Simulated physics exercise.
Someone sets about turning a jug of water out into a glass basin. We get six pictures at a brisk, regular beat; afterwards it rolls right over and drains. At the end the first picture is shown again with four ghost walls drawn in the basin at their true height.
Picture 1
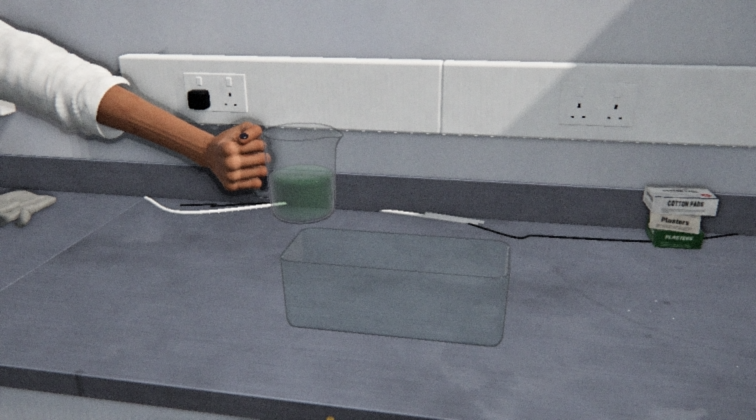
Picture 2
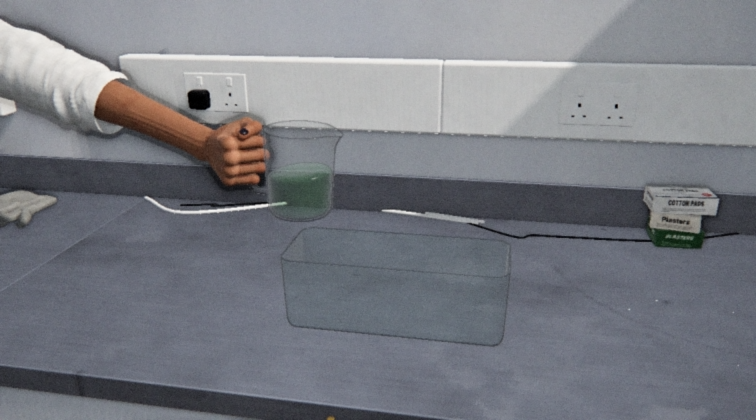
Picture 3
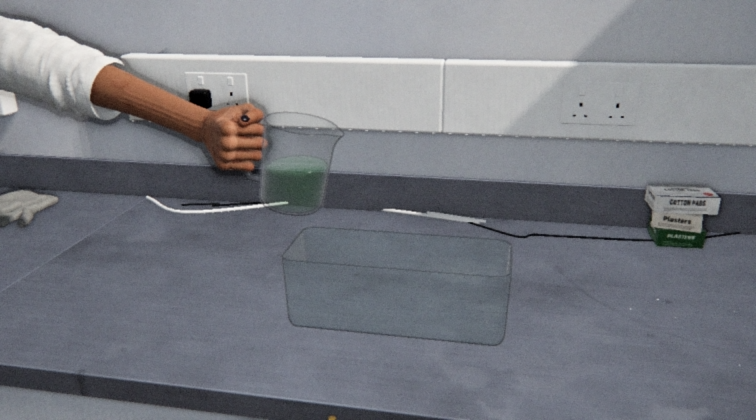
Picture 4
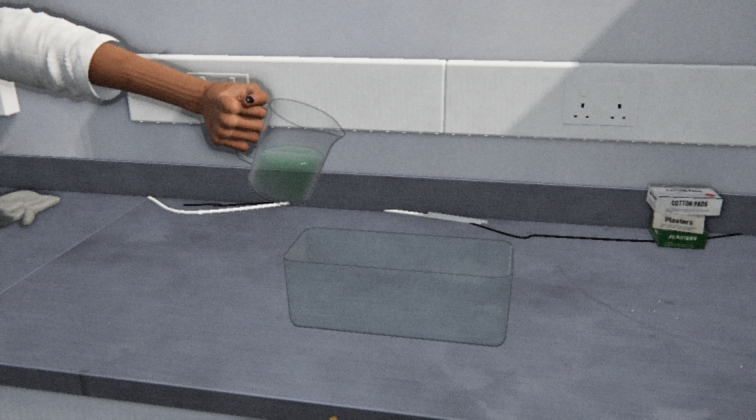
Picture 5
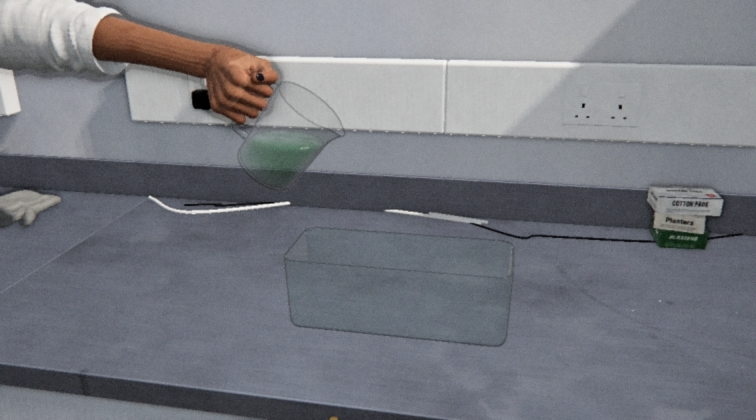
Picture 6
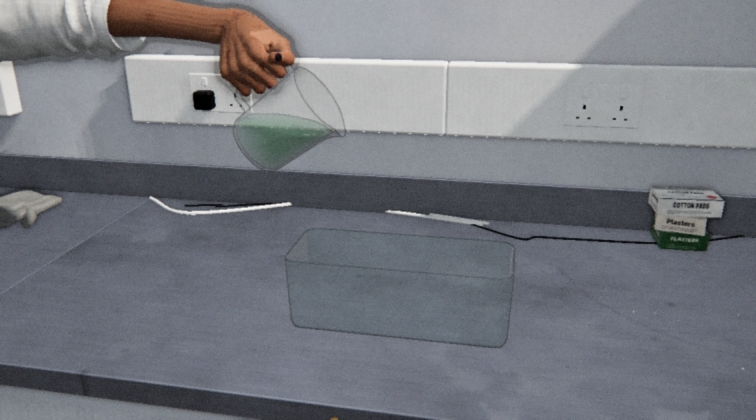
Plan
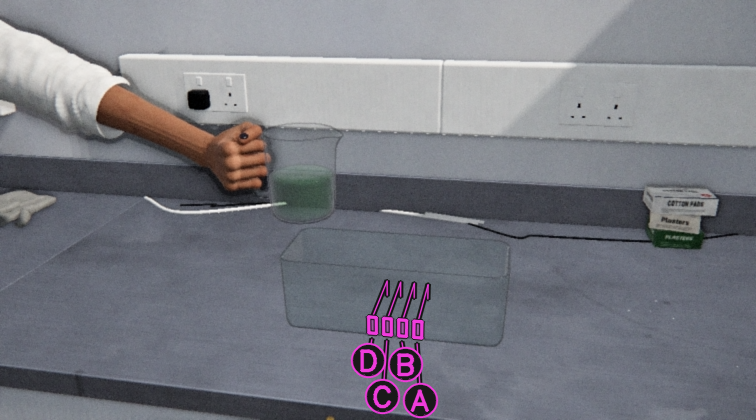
A hand held a clear jug of green liquid upright above a grey counter, then lifted its base and steadily tilted it to the right, above and behind an empty glass basin.
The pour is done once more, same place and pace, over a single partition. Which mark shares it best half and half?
Go for A.
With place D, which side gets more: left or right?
The right one.
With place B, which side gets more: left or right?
The right side.
In magenta, A at (417, 343); B at (401, 342); C at (386, 340); D at (371, 339).
With A, about 47 % ends left of the wall and 50 % right of it; 3 % is lost outside.
With B, about 17 % ends left of the wall and 78 % right of it; 5 % is lost outside.
With C, about 14 % ends left of the wall and 81 % right of it; 5 % is lost outside.
With D, about 13 % ends left of the wall and 81 % right of it; 6 % is lost outside.
